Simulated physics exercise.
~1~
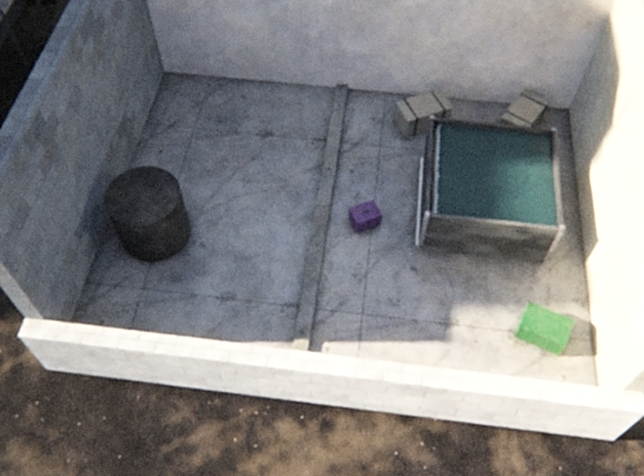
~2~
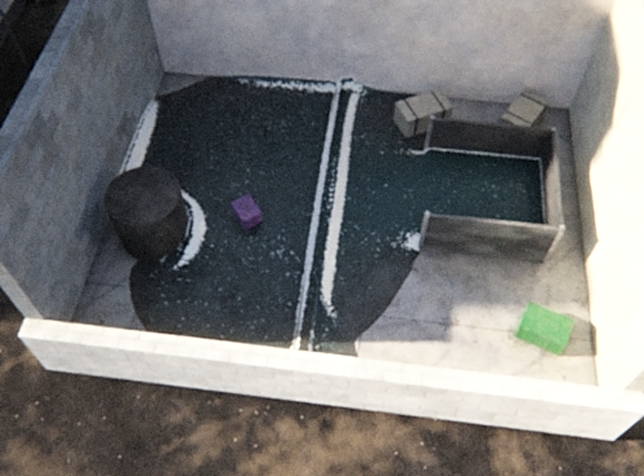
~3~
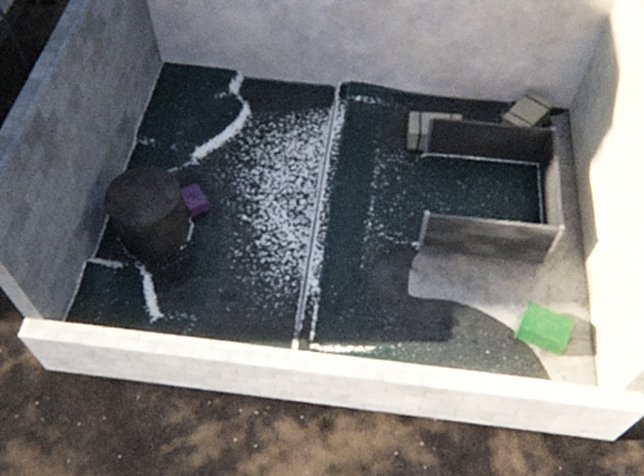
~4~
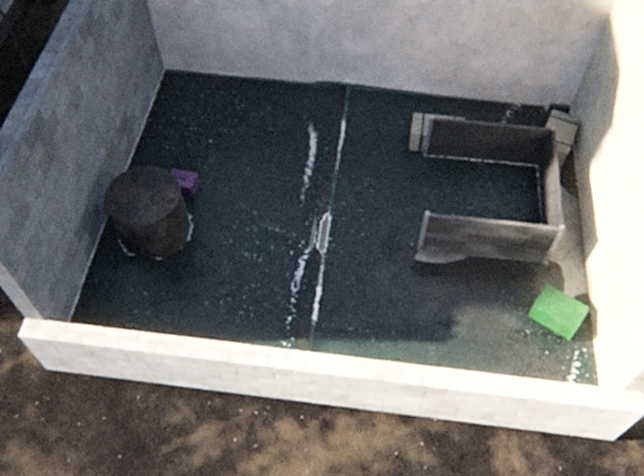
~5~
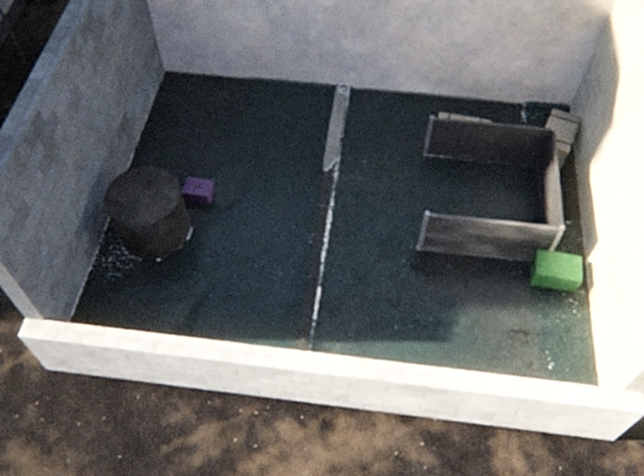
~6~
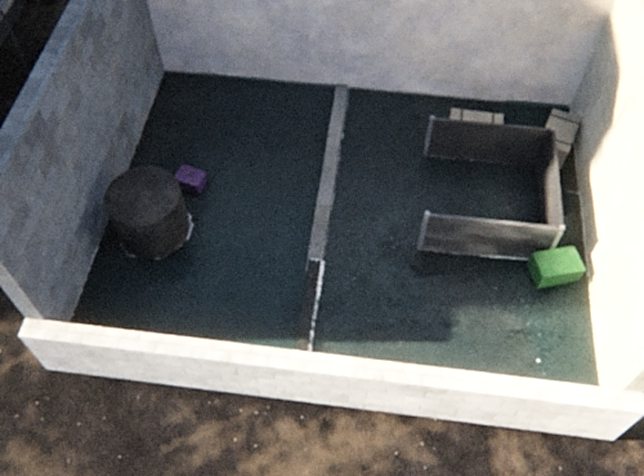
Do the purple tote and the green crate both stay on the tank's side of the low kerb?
No, only the green crate does, ending near the right wall. The purple tote is carried left over the kerb and ends beside the dark round block.
